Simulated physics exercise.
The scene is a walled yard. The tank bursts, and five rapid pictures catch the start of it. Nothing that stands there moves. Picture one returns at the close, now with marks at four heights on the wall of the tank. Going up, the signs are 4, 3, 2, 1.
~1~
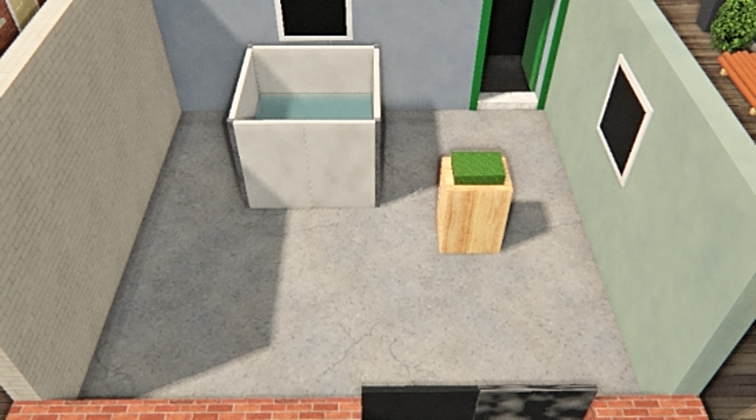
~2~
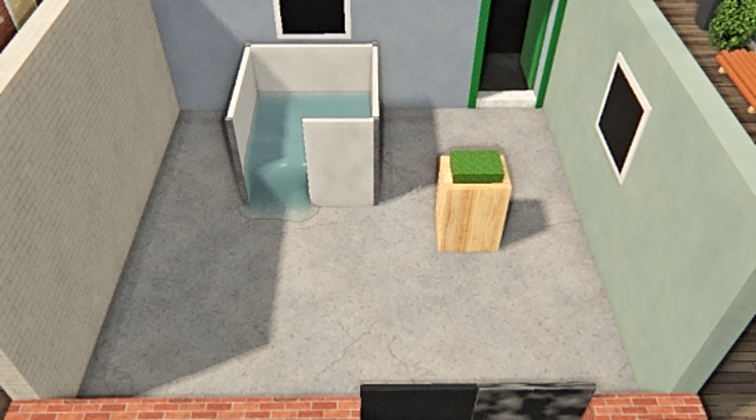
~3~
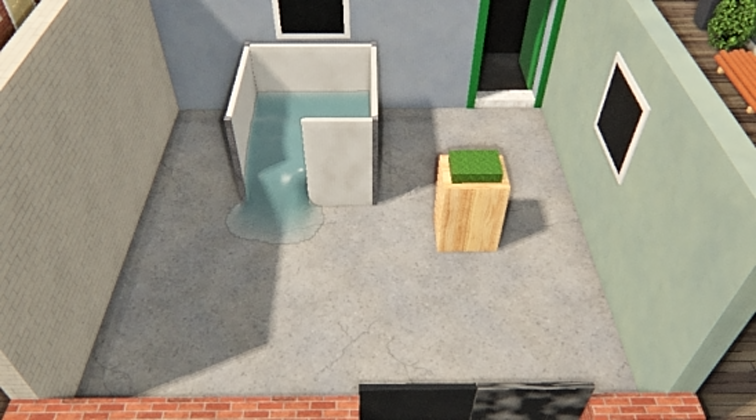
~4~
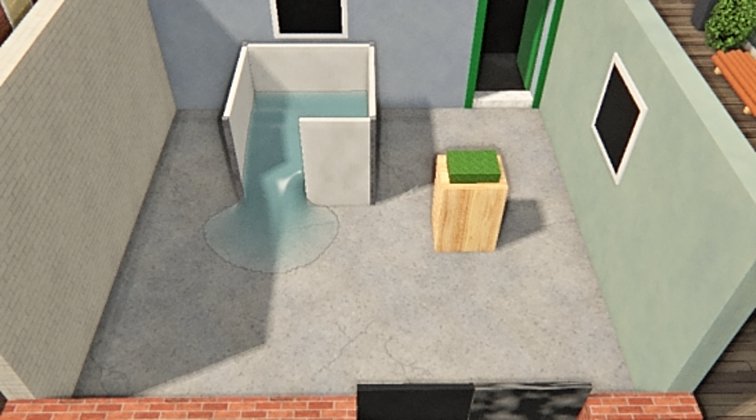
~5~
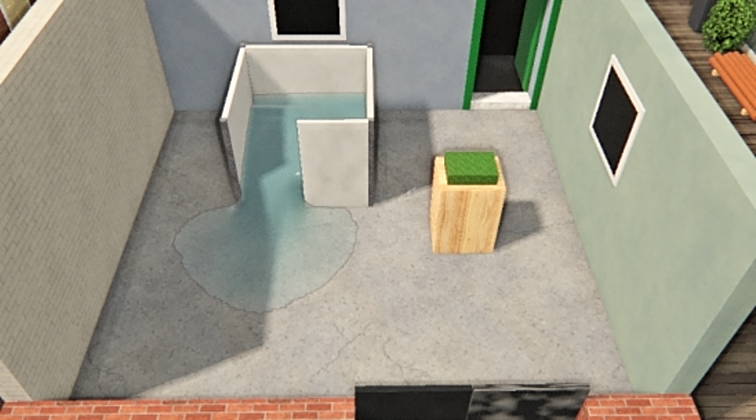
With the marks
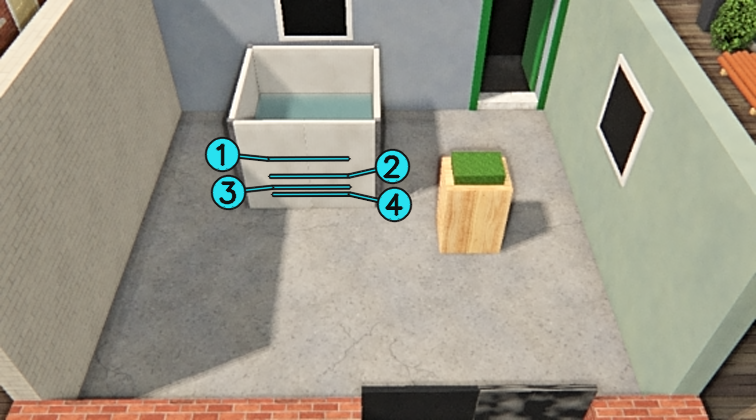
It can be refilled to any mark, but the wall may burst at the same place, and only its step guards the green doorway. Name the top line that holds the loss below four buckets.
Take 1.
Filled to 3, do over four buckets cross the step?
No.
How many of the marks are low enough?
All of the four.
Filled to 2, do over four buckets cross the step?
No.
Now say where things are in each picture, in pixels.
Water in the tank at rest, its middle at (313, 127); foot of the green doorway at (506, 109); shut gate at (477, 394).
Water covers 1 % of the ground and shows as far out as (245, 210).
Water covers 2 % of the ground and shows as far out as (293, 238).
Water covers 5 % of the ground and shows as far out as (288, 265).
Water covers 10 % of the ground and shows as far out as (259, 305).
On the marked copy, 1 at (307, 158); 2 at (309, 176); 3 at (310, 187); 4 at (311, 194); from the bottom up 4, 3, 2, 1.
With 1, a splash gets over, under a bucket.
With 2, nothing gets over.
With 3, nothing gets over.
With 4, nothing gets over.
